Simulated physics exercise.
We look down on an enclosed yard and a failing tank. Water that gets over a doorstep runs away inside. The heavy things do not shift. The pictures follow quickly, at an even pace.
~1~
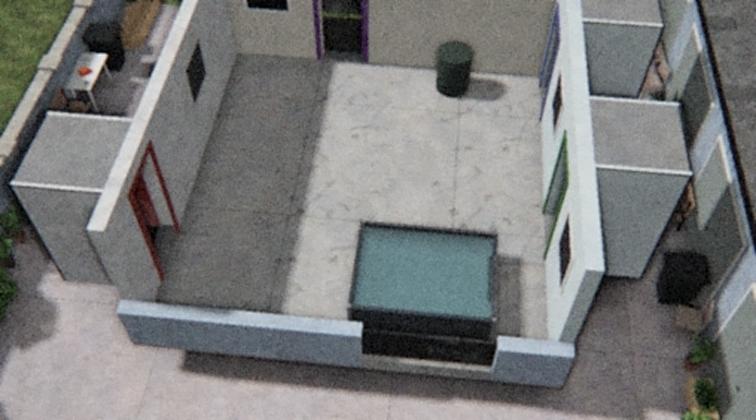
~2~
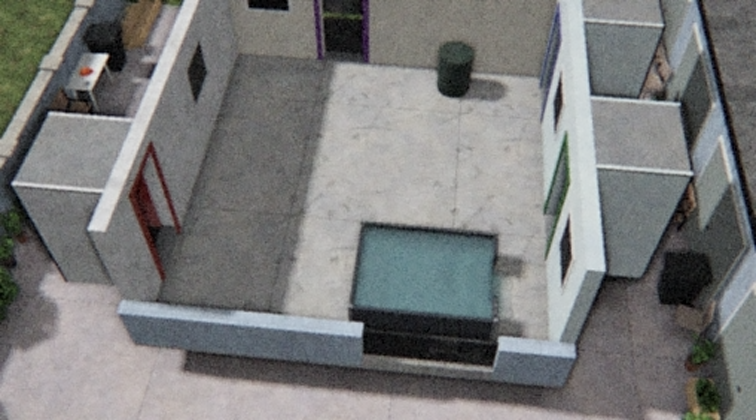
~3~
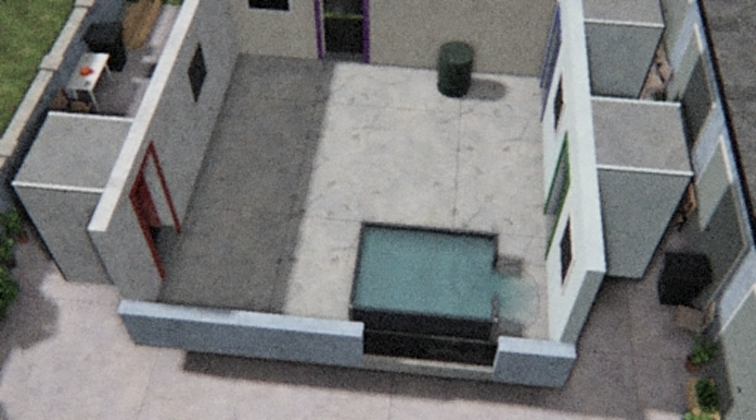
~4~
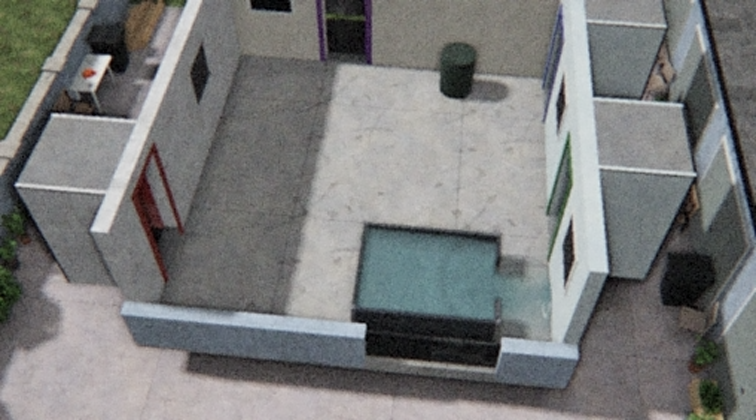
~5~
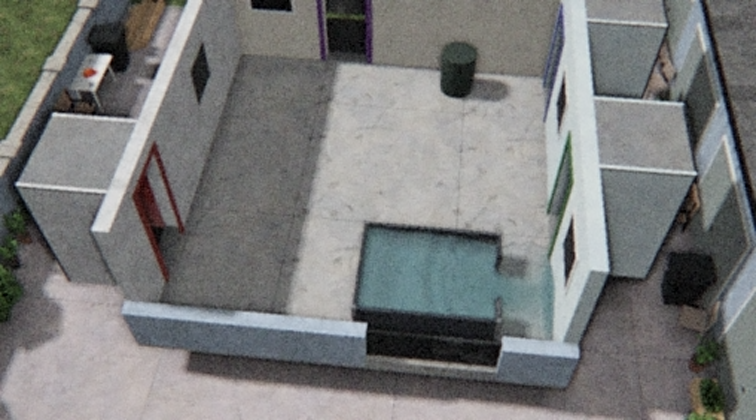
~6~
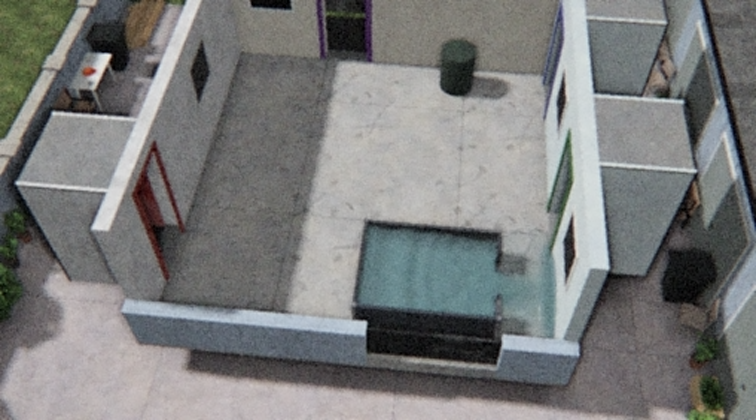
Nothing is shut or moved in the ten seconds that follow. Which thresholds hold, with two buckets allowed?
The red door admits no more than that; the purple door admits no more than that; the green door lets in a lot; the blue door lets in a lot.
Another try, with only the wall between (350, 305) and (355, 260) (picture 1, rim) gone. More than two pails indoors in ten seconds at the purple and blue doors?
In short: The purple one floods; the blue one holds.
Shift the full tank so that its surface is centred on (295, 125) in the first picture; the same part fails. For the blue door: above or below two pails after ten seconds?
My reading: The blue door goes over.
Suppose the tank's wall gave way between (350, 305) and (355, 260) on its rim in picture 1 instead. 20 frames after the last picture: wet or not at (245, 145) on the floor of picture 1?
Answer: Awash.
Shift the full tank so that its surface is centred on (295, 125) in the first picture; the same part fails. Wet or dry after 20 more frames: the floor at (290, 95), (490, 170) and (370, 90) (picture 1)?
In turn: Not flooded, flooded, not flooded.
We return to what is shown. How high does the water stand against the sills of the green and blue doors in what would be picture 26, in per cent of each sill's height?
In turn 180 and 60 per cent.
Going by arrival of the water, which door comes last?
The purple-painted one.
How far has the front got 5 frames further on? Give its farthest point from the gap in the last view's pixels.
Near (542, 182).
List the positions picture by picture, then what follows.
The first frame shows still water in the water tank at (425, 271).
In the second frame, water pours out at (492, 289) and has run to (499, 320).
In the third frame, the front is at (531, 317), out from the gap at (491, 290).
In the fourth frame, the front is at (549, 335), out from the gap at (494, 291).
In the fifth frame, water pours out at (495, 290) and has run to a hidden place.
In the sixth frame, water pours out at (495, 288) and has run to (547, 238).
A moment on, water covers 10 % of the floor; the red door not reached, the purple door not reached, the green door under two buckets in, the blue door not reached.
Next, water covers 20 % of the floor; the red door not reached, the purple door not reached, the green door under two buckets in, the blue door not reached.
Then, water covers 40 % of the floor; the red door not reached, the purple door not reached, the green door over two buckets in, the blue door wet at the sill, nothing in.
Later, water covers 60 % of the floor; the red door wet at the sill, nothing in, the purple door wet at the sill, nothing in, the green door over two buckets in, the blue door under two buckets in.
In the end, water covers 80 % of the floor; the red door wet at the sill, nothing in, the purple door wet at the sill, nothing in, the green door over two buckets in, the blue door over two buckets in.
